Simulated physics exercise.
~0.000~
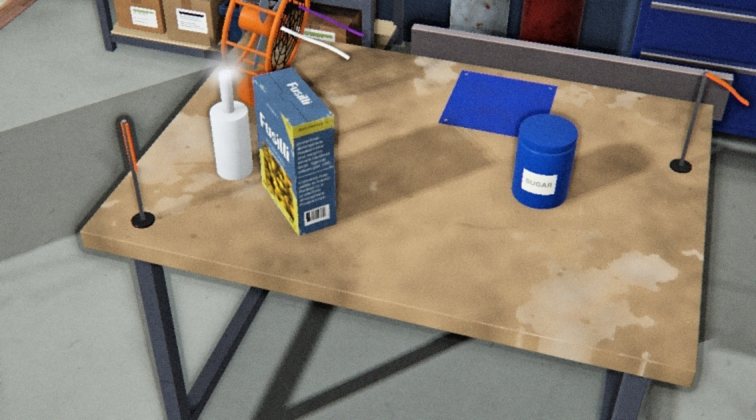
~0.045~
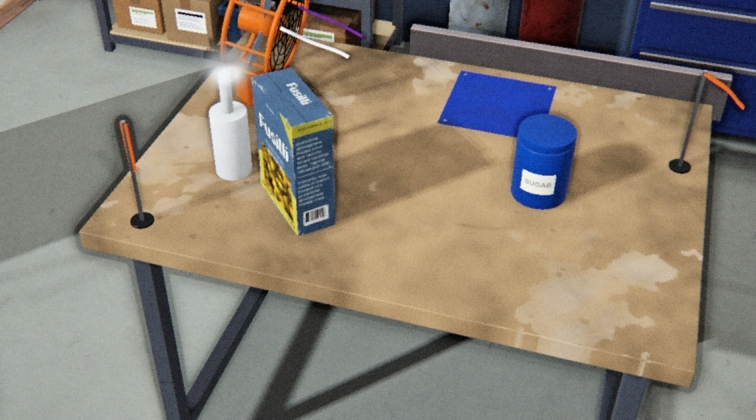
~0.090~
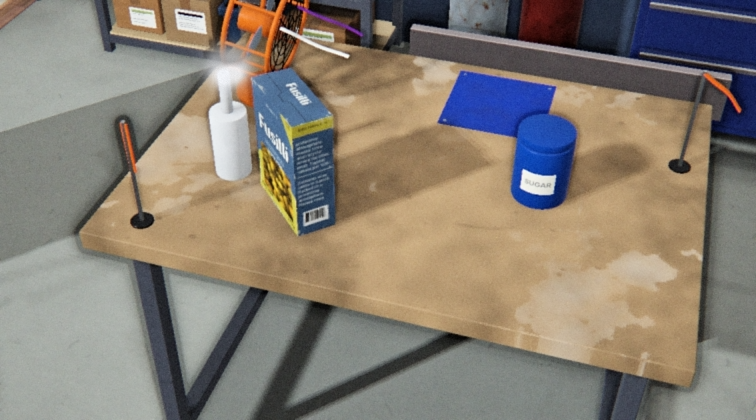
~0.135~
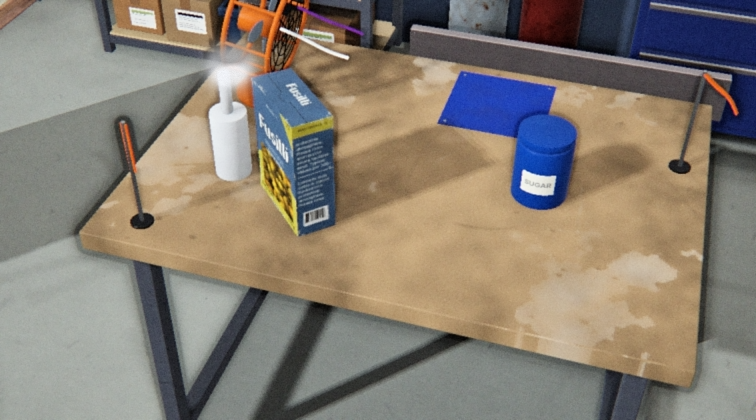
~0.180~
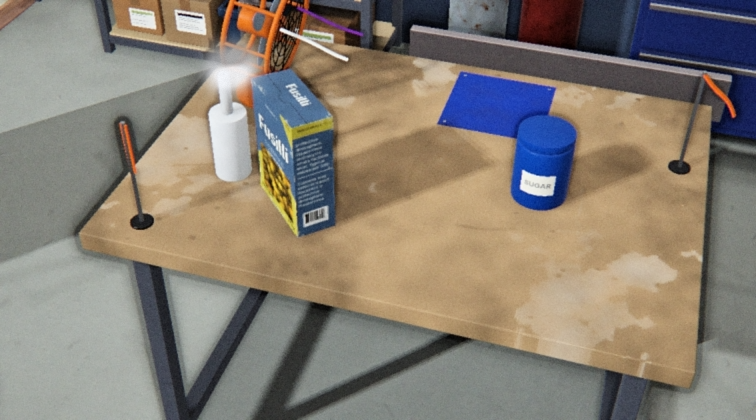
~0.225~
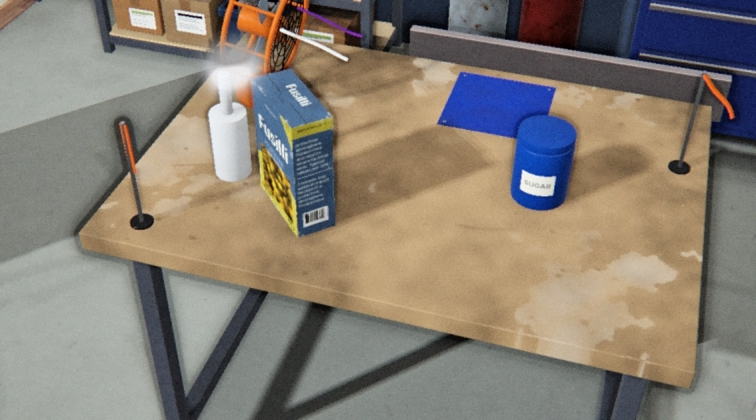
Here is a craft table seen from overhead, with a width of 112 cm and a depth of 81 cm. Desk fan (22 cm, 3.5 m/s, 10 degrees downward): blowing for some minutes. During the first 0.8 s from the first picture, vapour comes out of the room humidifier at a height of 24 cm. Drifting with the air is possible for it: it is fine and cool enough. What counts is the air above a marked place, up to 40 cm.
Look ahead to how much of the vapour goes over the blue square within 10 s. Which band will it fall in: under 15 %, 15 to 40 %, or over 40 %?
It comes to not even 15 %.
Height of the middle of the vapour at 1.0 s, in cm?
I'd put it at around 16 cm up.
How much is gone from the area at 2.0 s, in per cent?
Estimate: Some 70 in a hundred.
By 1.0 s, 2 % has passed over the blue square; 5 % has left the area, and the middle of the rest is near (329, 76).
By 2.0 s, 4 % has passed over the blue square; 68 % has left the area, and the middle of the rest is near (553, 259).
By 4.0 s, 4 % has passed over the blue square; 96 % has left the area.
By 10.0 s, 5 % has passed over the blue square; 100 % has left the area.
